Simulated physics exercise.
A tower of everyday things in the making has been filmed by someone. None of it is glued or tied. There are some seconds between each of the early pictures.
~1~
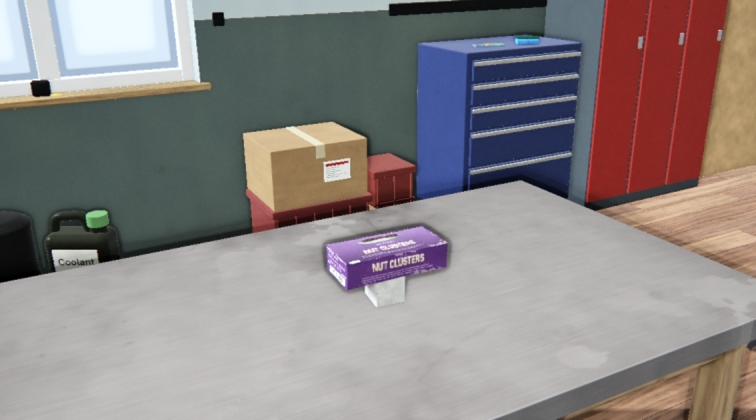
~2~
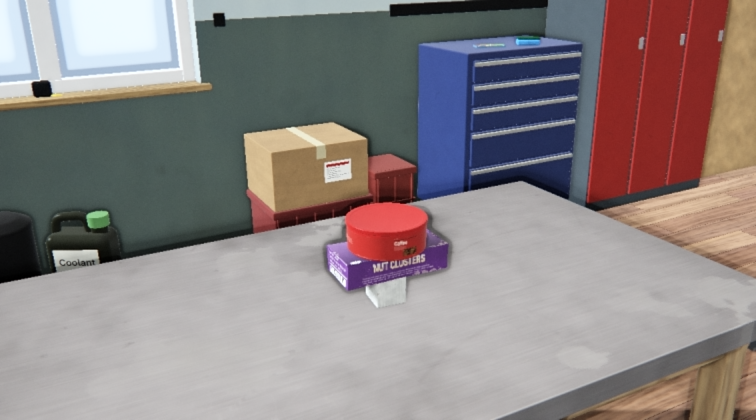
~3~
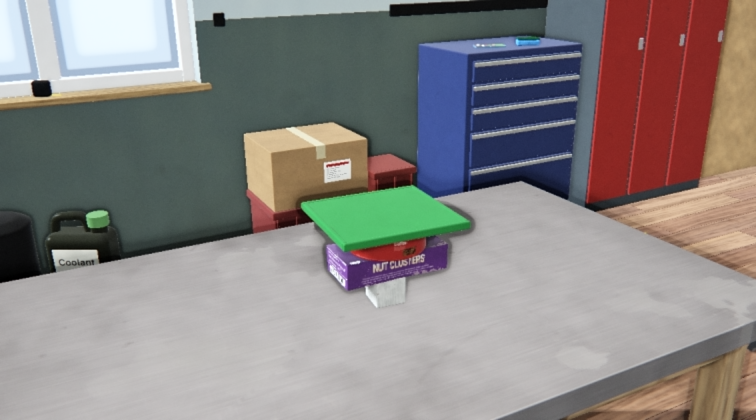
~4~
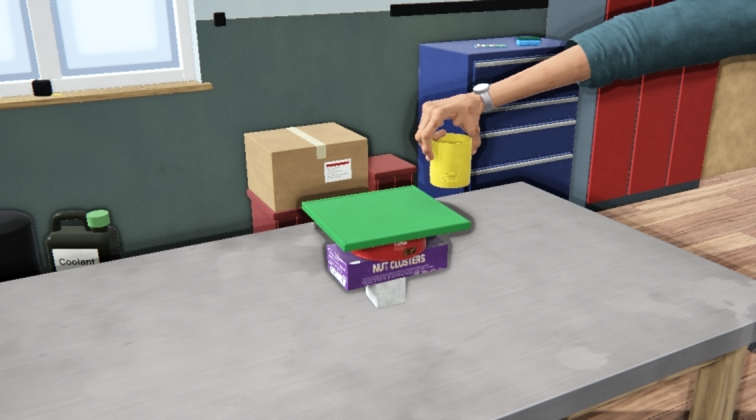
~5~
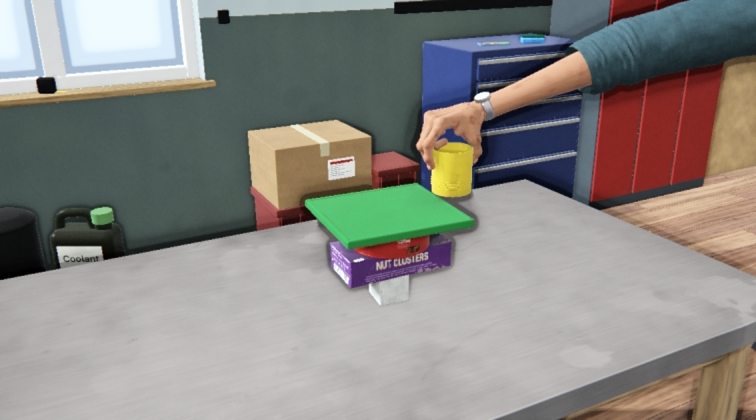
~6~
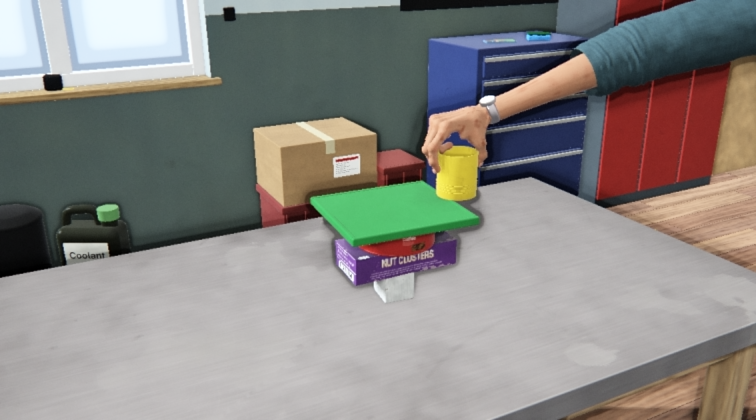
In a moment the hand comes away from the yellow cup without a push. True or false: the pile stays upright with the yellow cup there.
False.
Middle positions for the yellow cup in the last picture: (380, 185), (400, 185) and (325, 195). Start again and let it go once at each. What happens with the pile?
The pile remains standing in the first case, remains standing in the second case and collapses in the third case.
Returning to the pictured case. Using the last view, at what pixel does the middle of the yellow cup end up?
Around (481, 259).
Then, 0.40 s past the last view, yellow cup now fallen.
Then, 0.60 s past the last view, nothing new.
Finally, fallen, yellow cup; the other 4 still in place. Final places as the last picture's camera would see them, yellow cup near (481, 260). The pile loses its balance.
